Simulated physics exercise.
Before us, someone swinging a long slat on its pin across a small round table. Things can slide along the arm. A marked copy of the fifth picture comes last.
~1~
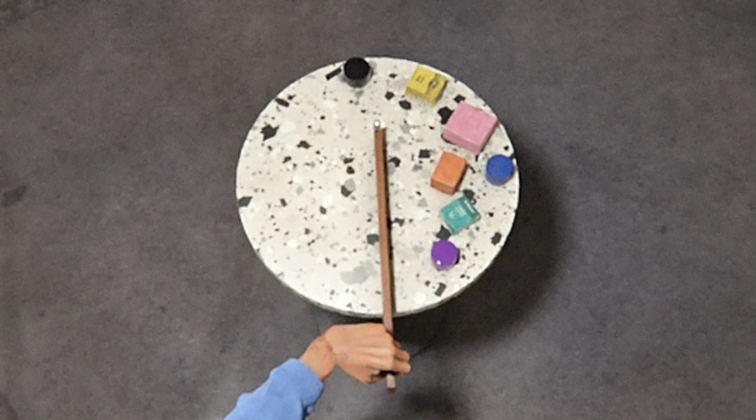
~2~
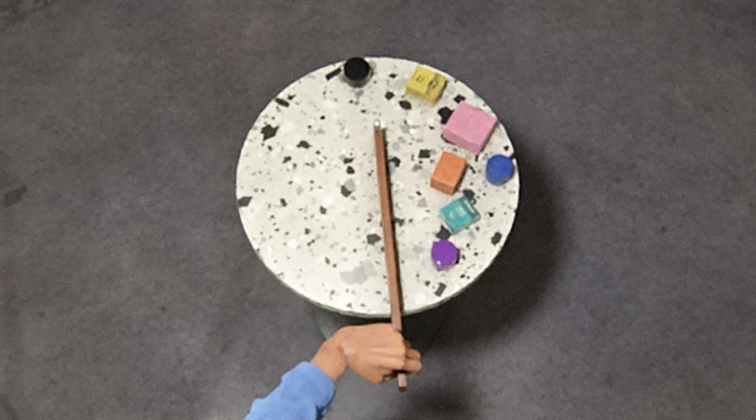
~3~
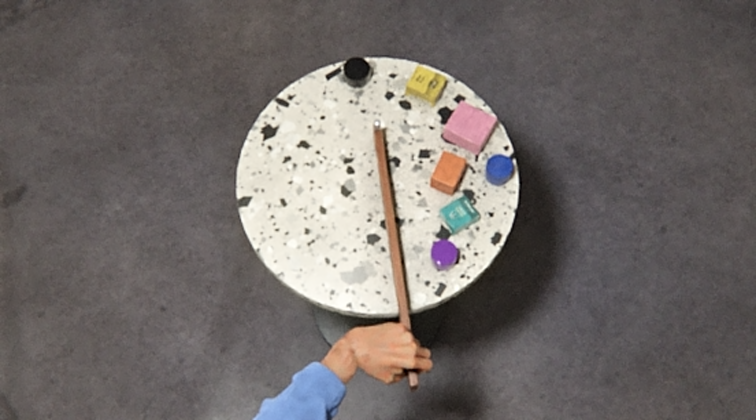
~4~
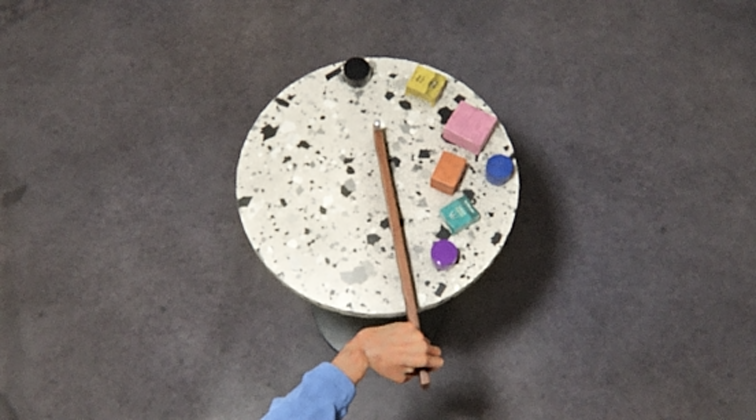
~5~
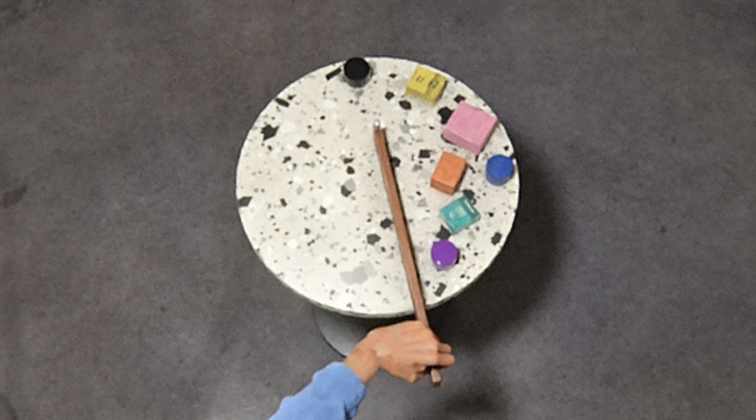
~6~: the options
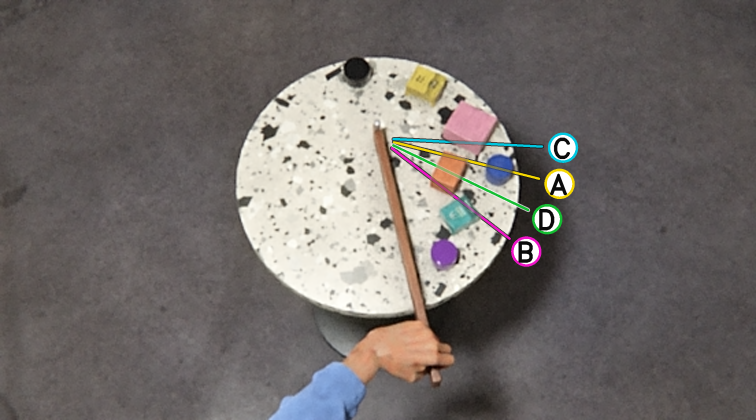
A long brown wooden slat lies across a small round table with a speckled white top, seen from above on a grey floor. A black pot sits near the top edge, with yellow, pink, orange and turquoise blocks, a blue tin and a purple pot along the right. A blue-sleeved hand slowly swings the slat's near end rightward, its far end staying put, while the objects and camera remain still.
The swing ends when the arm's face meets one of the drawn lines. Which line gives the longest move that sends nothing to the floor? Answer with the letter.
Line B.
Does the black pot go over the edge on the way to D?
No.
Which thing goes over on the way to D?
The purple pot goes over.
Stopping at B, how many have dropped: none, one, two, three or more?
In all, none.
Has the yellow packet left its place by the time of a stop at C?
By then, no.
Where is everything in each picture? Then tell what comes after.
The first picture shows black pot (357, 73); purple pot (444, 255); orange block (448, 173).
The second picture shows arm (385, 208); turquoise box (459, 215).
The third picture shows arm (389, 208); blue tin (499, 170).
The fourth picture shows arm (392, 207); black pot (357, 73).
The fifth picture shows arm (396, 207); orange block (448, 173); turquoise box (459, 215); yellow packet (426, 86).
On the marked copy, A at (466, 160); B at (449, 193); C at (468, 143); D at (460, 177).
Following B. Soon after the start, arm (417, 200); purple pot (459, 249); blue tin (499, 170).
Later, arm (435, 189); purple pot (490, 232); turquoise box (469, 207).
In the end, arm (445, 180); purple pot (507, 216); turquoise box (479, 193); nothing has fallen.
As for the rest, A drops the purple pot and blue tin; C drops the purple pot and blue tin; D drops the purple pot.
